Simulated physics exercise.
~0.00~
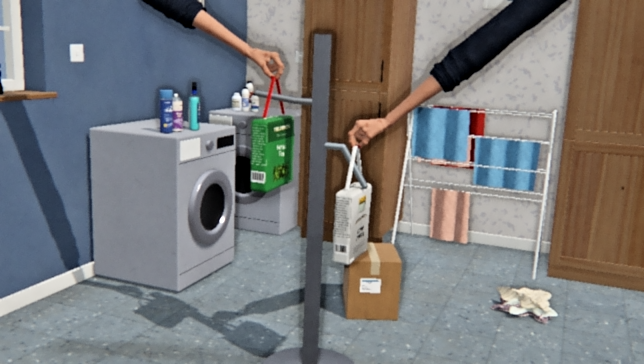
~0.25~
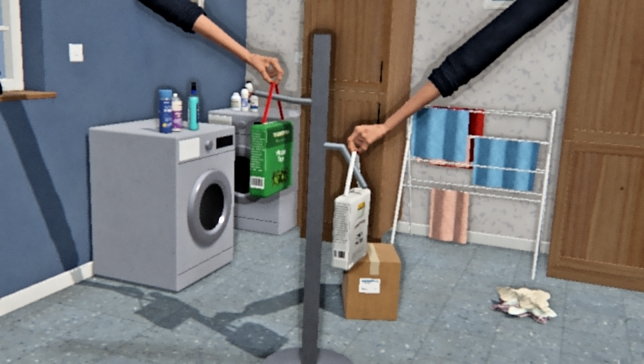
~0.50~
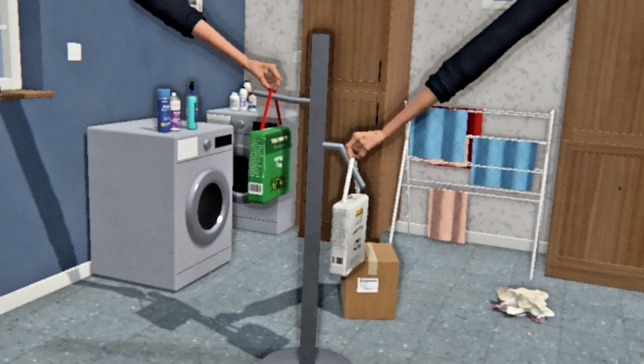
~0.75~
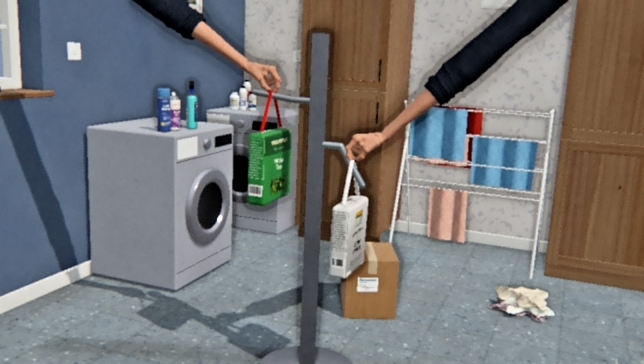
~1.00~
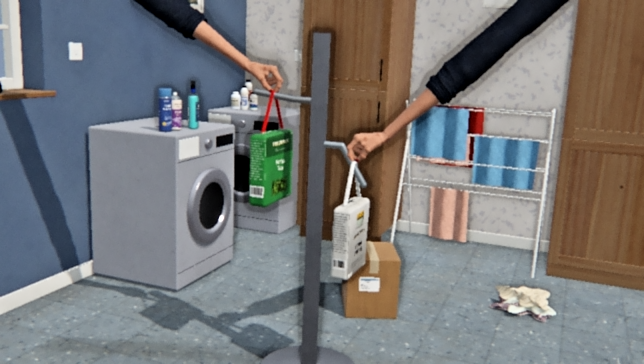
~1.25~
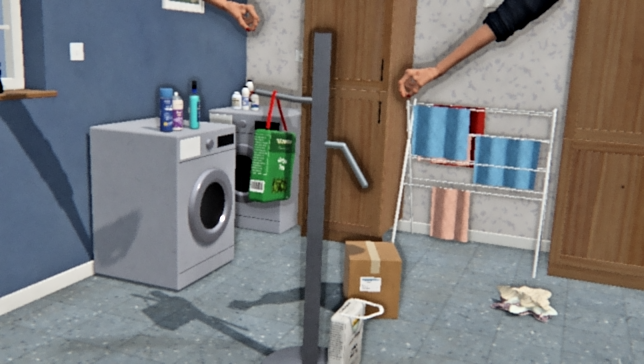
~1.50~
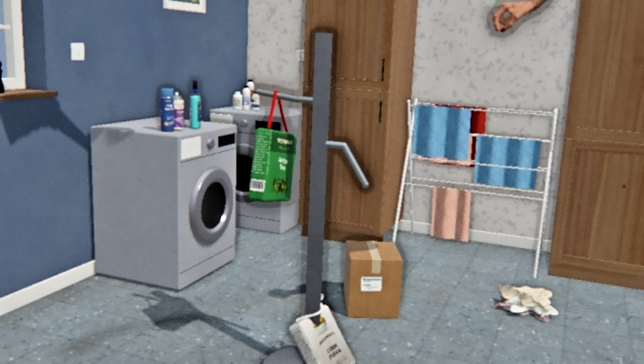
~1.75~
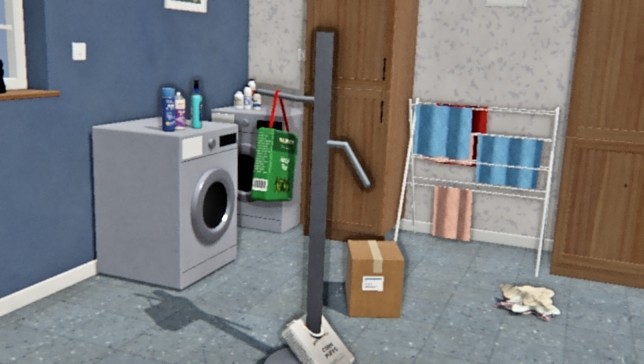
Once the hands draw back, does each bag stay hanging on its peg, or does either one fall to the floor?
The green bag stays hanging on the left peg, but the white bag comes off the right peg and ends up on the floor by the foot of the stand.
A green bag and a white bag are lowered by two hands onto the pegs of a grey stand in a laundry room. The hands let go and draw back, and the green bag stays hanging while the white bag drops to the floor.
